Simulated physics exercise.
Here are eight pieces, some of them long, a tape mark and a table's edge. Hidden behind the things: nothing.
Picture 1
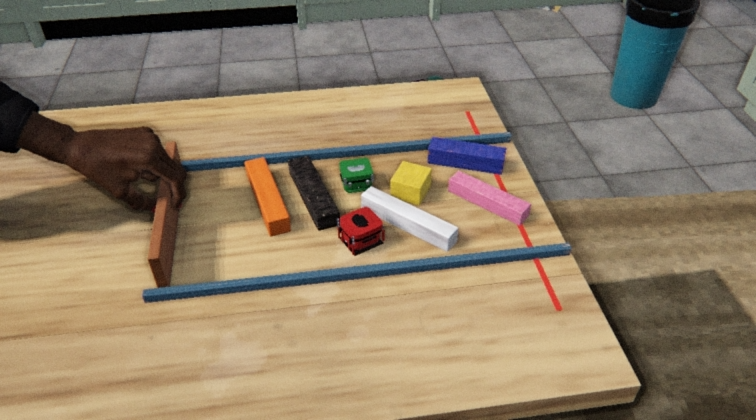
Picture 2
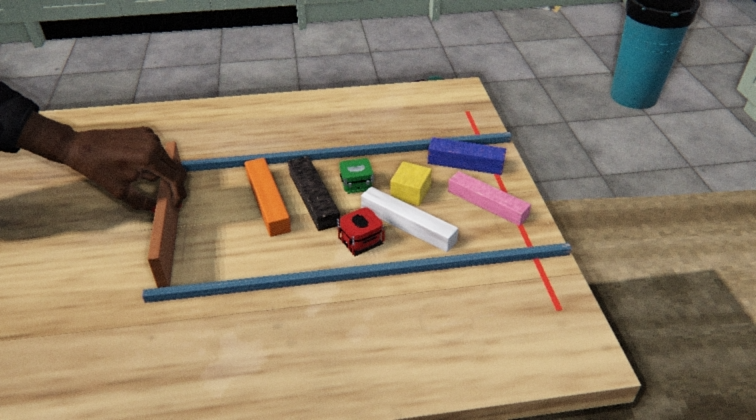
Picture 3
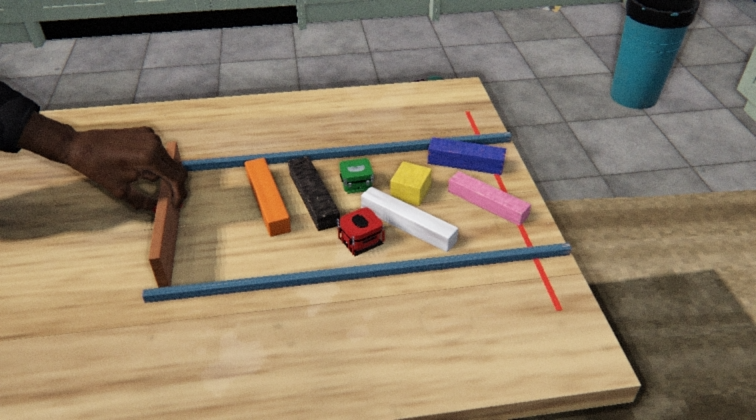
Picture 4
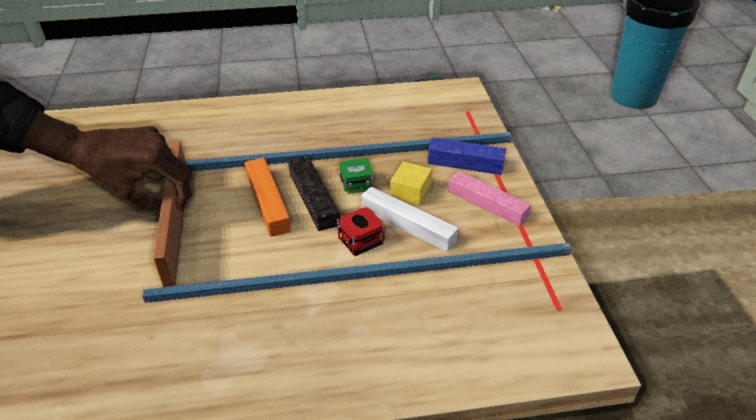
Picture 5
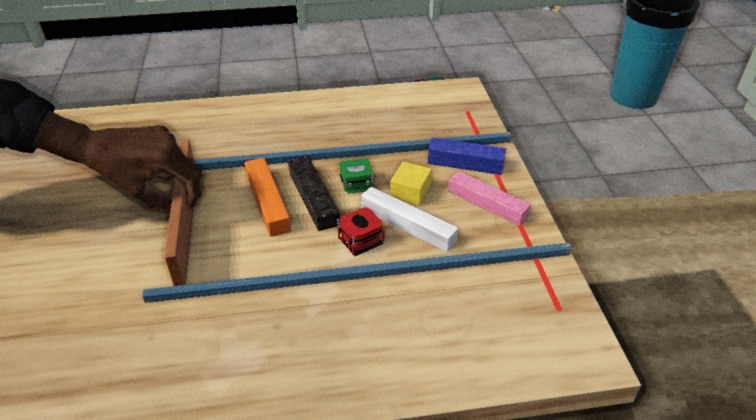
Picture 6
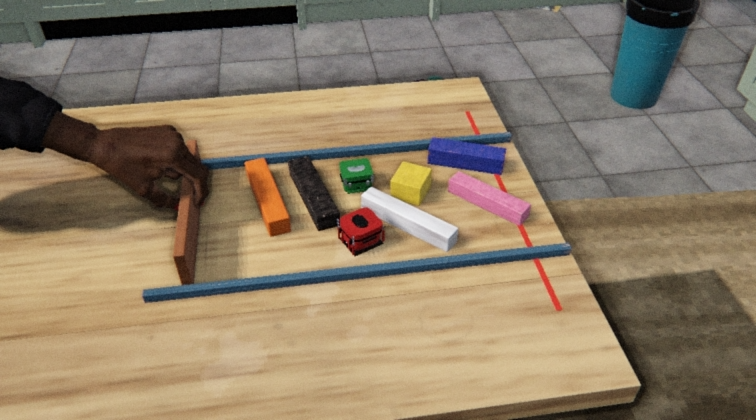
On a wooden tabletop in a tiled room, a hand slides an upright board slightly right toward colourful blocks that stay still.
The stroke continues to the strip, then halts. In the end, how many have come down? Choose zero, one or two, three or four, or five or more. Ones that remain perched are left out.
By the end, five or more have come down.
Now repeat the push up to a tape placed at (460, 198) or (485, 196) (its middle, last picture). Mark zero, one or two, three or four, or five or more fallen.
One or two; 3 or 4.
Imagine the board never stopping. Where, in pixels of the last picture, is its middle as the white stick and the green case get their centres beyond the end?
The middle is at (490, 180) when it's the white stick, and at (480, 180) when it's the green case.
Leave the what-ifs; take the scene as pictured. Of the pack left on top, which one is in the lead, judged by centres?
Black bar.
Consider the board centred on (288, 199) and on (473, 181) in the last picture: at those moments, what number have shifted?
2 and 8.
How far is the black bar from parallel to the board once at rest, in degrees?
Roughly 0° out of line.
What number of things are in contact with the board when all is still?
Count recorded: 2.
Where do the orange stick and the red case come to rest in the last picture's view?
Around (509, 173) and around (539, 217).
Early on, none off yet; pink bar at rest near (488, 198); blue bar at rest near (467, 156); yellow block moving near (416, 184).
Finally, the number that fall off is five or more; lost, green case, white stick, yellow block, blue bar and pink bar.
